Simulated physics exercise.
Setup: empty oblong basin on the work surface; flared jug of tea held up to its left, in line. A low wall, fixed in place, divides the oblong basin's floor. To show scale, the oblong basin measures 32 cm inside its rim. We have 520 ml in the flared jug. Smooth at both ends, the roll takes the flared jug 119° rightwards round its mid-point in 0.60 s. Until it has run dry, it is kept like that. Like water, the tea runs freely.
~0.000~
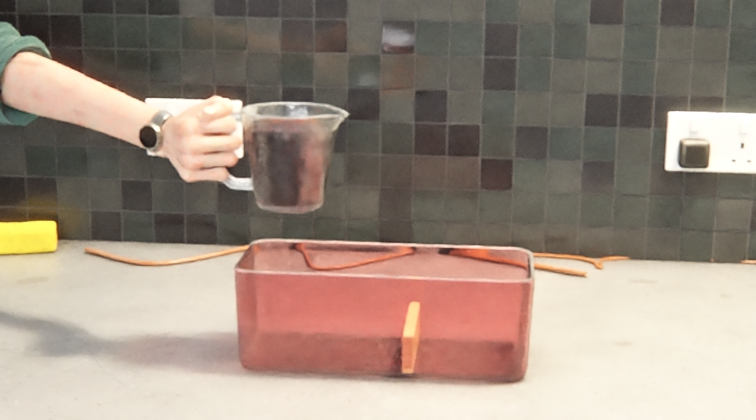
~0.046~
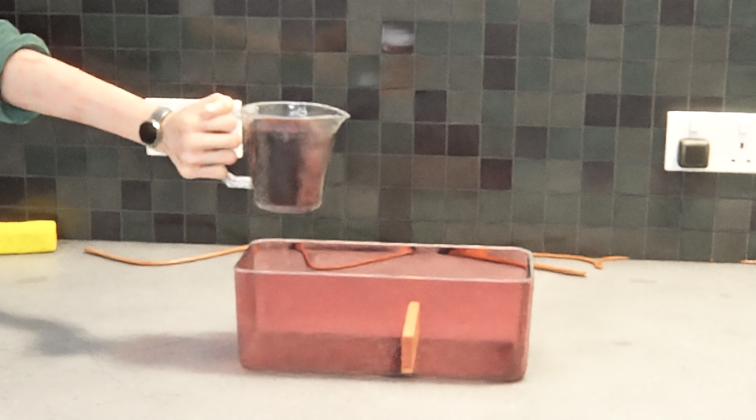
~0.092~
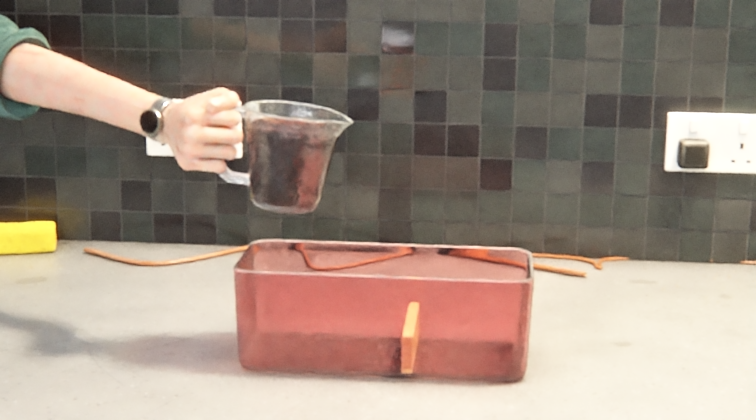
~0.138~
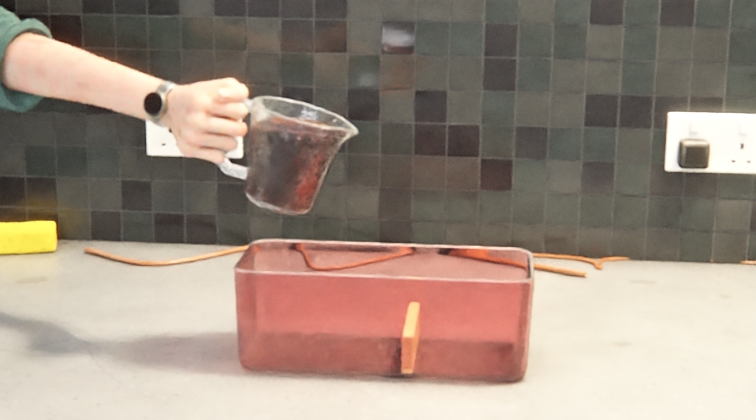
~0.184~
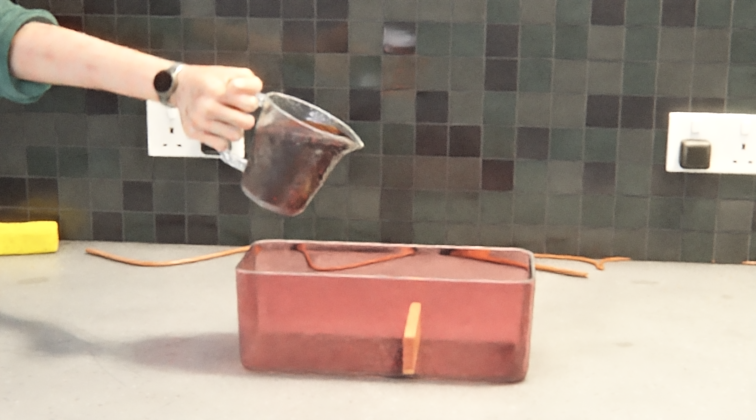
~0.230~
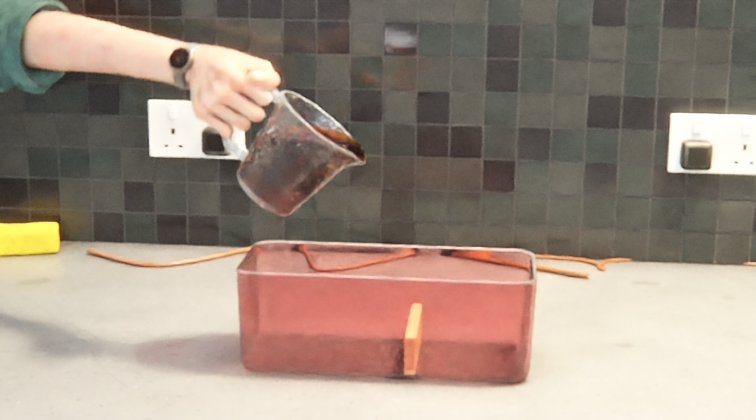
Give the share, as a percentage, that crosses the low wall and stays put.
Around 17 %.
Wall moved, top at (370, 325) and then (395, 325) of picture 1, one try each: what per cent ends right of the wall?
The first try gives 65 percent and the second 35 percent.
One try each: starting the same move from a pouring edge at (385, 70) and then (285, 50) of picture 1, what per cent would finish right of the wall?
In order, 60 and 10 per cent.
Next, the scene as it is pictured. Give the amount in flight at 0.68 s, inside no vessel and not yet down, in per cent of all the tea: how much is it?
Airborne fraction: Approx. 4 %.
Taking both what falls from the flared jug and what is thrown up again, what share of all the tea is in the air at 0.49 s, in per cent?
22 %.
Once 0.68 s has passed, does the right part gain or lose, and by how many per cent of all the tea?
It ends up higher by roughly 5.
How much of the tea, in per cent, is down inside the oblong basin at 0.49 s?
Close to 46 in a hundred.
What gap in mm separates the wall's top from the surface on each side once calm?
Left about 26 mm, while the right is about 38 mm.
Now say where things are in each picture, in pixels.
In the first frame, it leans 0°; its right rim is at (348, 114); the tea meets the walls at (248, 123) and (336, 126); the oblong basin's rim runs from (244, 256) to (532, 266); the wall's top is at (412, 320).
In the second frame, it leans 2°; its right rim is at (349, 115); the tea meets the walls at (248, 122) and (336, 126).
In the third frame, it leans 7°; its right rim is at (353, 121); the tea meets the walls at (250, 121) and (338, 129).
In the fourth frame, it leans 15°; its right rim is at (358, 131); the tea meets the walls at (255, 121) and (344, 133).
In the fifth frame, it leans 26°; its right rim is at (363, 145); the tea meets the walls at (260, 127) and (355, 138).
In the sixth frame, it leans 38°; its right rim is at (366, 161); the tea meets the walls at (255, 143) and (359, 150); 2 per cent is over the edge.
Then, 0.49 s in, the tilt is 110° and 33 per cent is still to pour, 34 is left of the wall and 12 right of it.
Then, 0.68 s in, the tilt is 119° and 1 per cent is still to pour, 82 is left of the wall and 12 right of it.
Then, 0.88 s in, the tilt is 119° and 0 per cent is still to pour, 81 is left of the wall and 17 right of it.
Then, 1.10 s in, the tilt is 119° and 0 per cent is still to pour, 81 is left of the wall and 17 right of it.
Finally, 81 per cent lies left of the wall, 17 right of it and 2 outside.
